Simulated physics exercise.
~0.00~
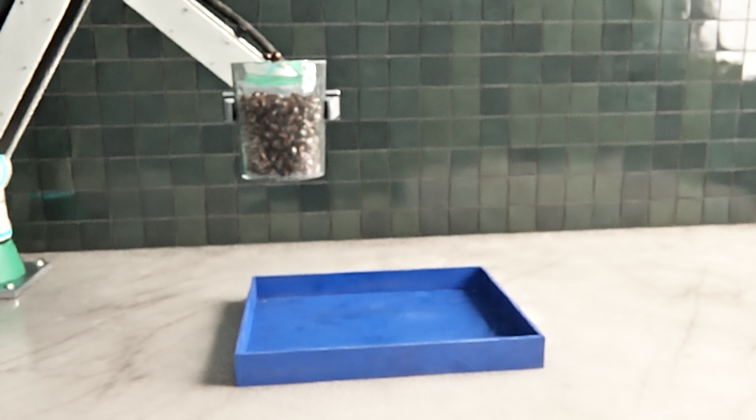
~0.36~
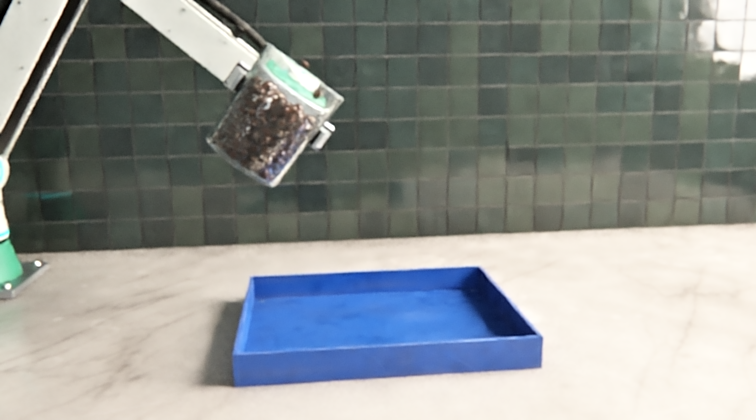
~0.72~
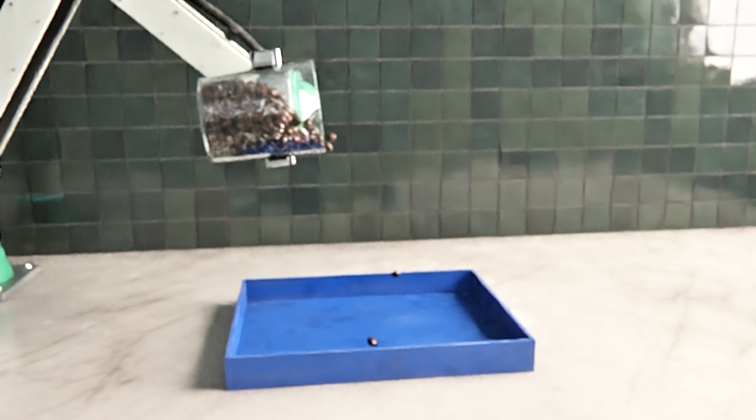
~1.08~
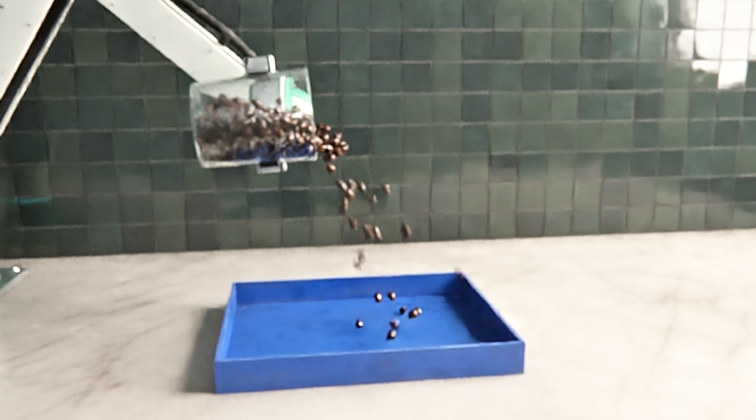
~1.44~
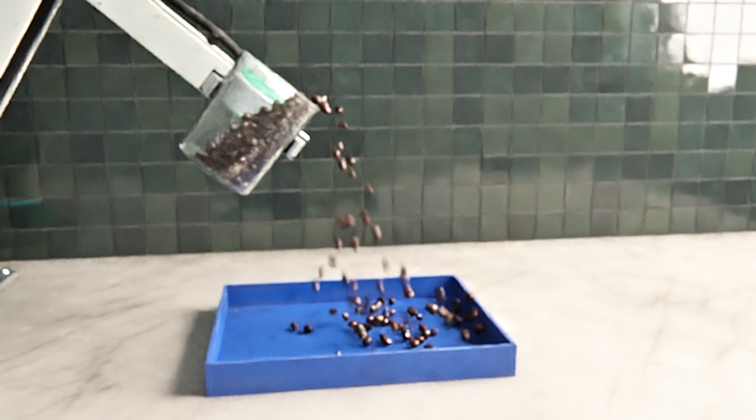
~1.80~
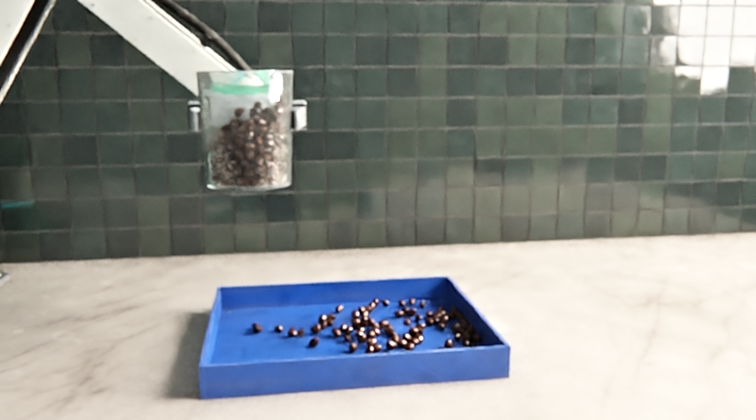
We see a robot arm holding a clear tumbler of dark beans above a blue tray on a marble surface, tipping it rightward until some spill out, then returning it upright, with beans scattered in the tray and many still in the tumbler.
